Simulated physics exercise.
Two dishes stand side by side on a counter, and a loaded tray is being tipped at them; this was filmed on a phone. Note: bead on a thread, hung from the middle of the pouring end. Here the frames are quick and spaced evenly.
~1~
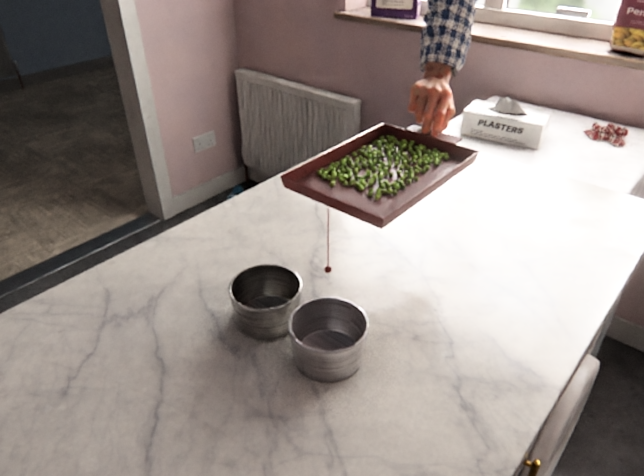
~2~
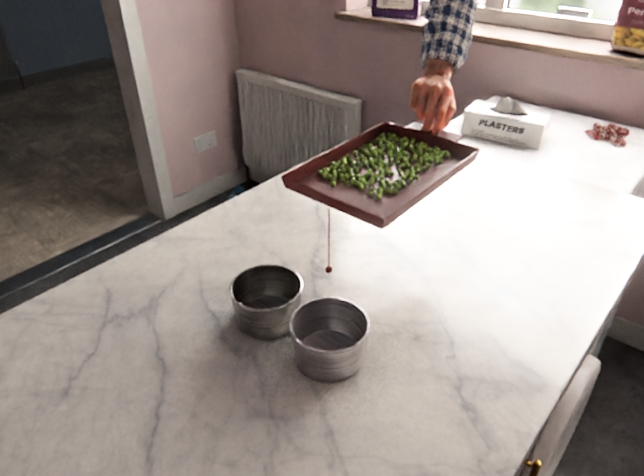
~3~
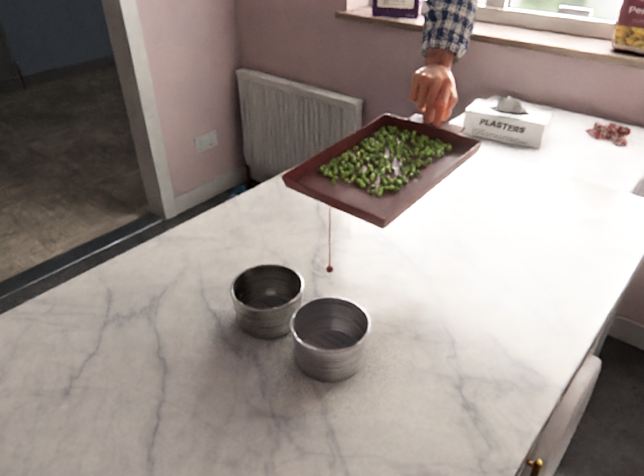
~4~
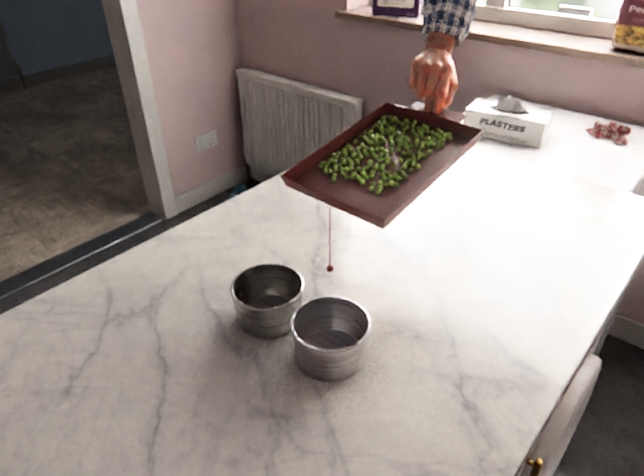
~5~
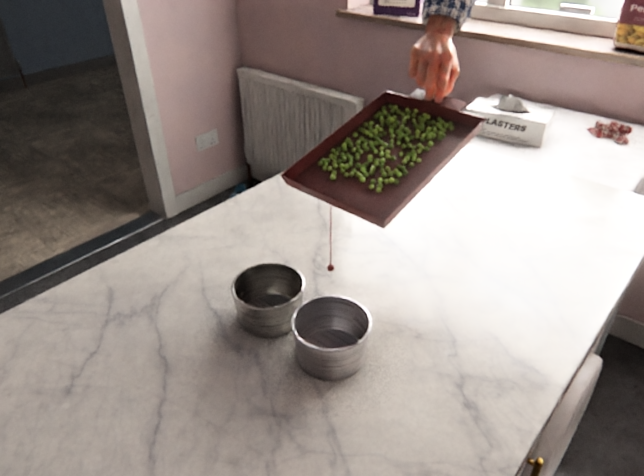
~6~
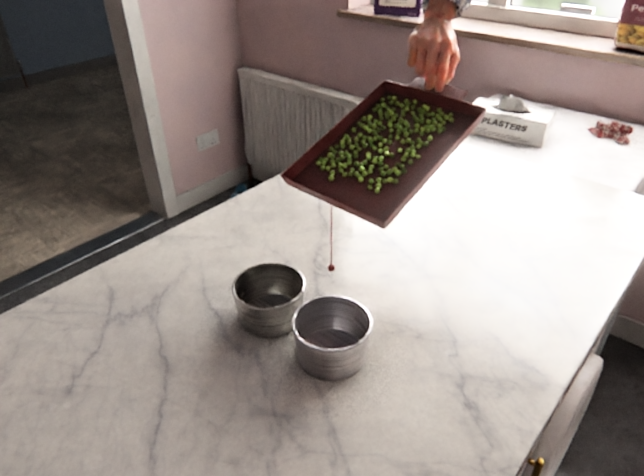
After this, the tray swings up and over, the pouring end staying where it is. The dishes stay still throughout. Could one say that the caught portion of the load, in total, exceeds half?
Yes, it exceeds half.
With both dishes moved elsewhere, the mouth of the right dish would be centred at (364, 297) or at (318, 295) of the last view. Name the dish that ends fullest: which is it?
Result, try one: The dish at right; try two: The dish at right.
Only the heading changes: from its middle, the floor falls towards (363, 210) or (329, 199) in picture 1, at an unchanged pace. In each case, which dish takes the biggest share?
Place one gives the rightmost dish, place two gives the leftmost dish.
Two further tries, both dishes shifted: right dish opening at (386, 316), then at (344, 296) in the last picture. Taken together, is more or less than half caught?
First try: A majority; second try: A majority.
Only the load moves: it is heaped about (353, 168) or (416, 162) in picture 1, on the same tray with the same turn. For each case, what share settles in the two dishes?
Close to 80 %, followed by close to 80 %.
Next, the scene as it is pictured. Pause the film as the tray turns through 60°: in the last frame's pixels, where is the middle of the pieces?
The centre of the load shows up near (340, 201) in the last view.
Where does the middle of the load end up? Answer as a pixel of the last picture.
Near (317, 344), more or less.
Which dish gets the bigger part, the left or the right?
Note: Fuller is the one placed right.
Shortly afterwards, tray tipped steeply; the bulk on the tray; only a few in the right dish; only a few in the left dish; a little in the air.
Next, tray tipped right over; near half on the tray; a little in the right dish; a little in the left dish; a little outside both; near a quarter in the air.
Some moments later, tray tipped past a quarter turn; near half in the right dish; near a quarter in the left dish; near a quarter outside both.
In the end, tray tipped past a quarter turn; near half in the right dish; near a quarter in the left dish; near a quarter outside both.
